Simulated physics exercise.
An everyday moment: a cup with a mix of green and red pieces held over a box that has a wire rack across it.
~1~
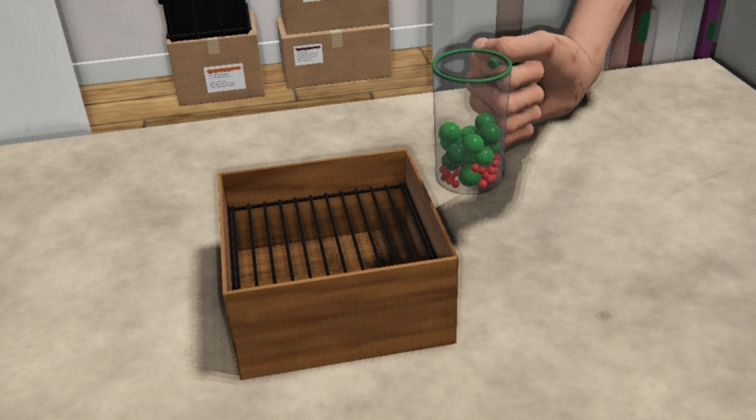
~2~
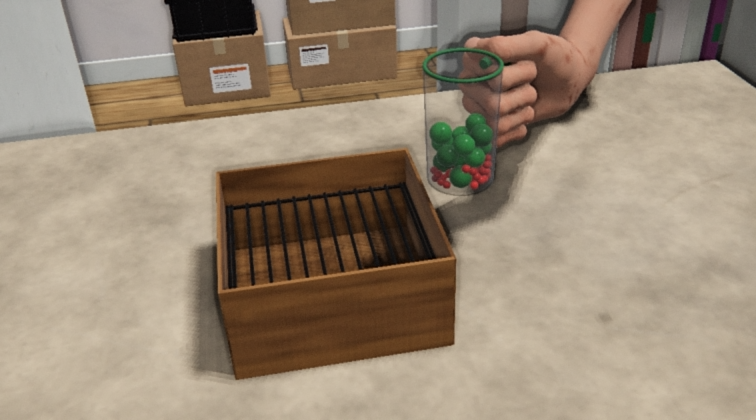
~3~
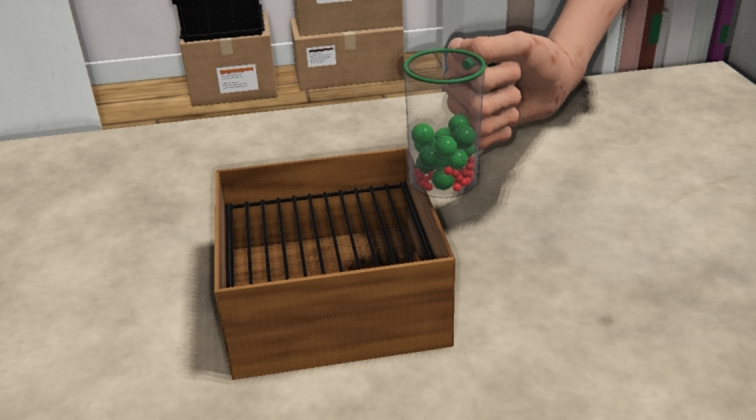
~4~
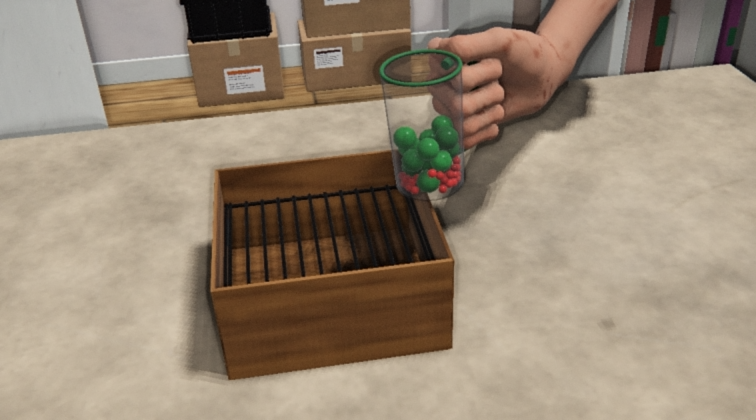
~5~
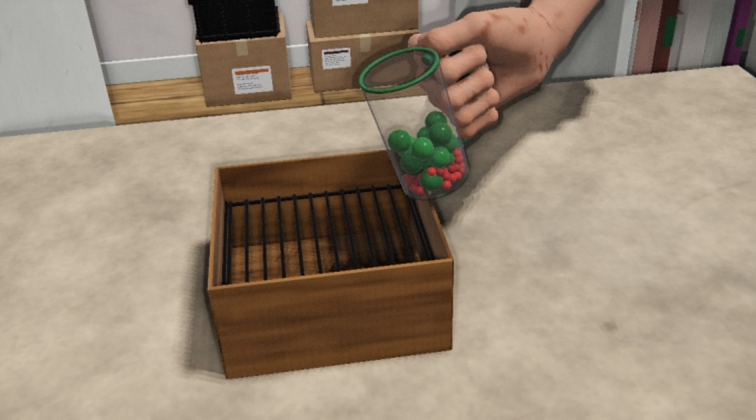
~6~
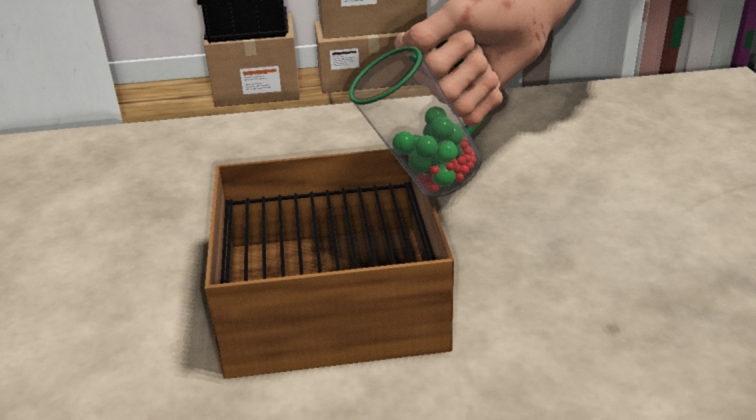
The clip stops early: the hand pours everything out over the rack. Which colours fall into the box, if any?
Here the green bits are held back, and the red bits pass the rack.
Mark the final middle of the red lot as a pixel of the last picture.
Roughly at (326, 278).
Then, 0.42 s on from there, green ones, the whole lot in the cup; red ones, the whole lot in the cup.
Then, 0.79 s on from there, green ones, the whole lot in the cup; red ones, the whole lot in the cup.
Then, 1.11 s on from there, green ones, the whole lot on or over the wires; red ones, the bulk on or over the wires, near a quarter under the rack.
In the end, green ones, the whole lot on the wires, none at all under the rack; red ones, all but a few under the rack, only a few outside the box.
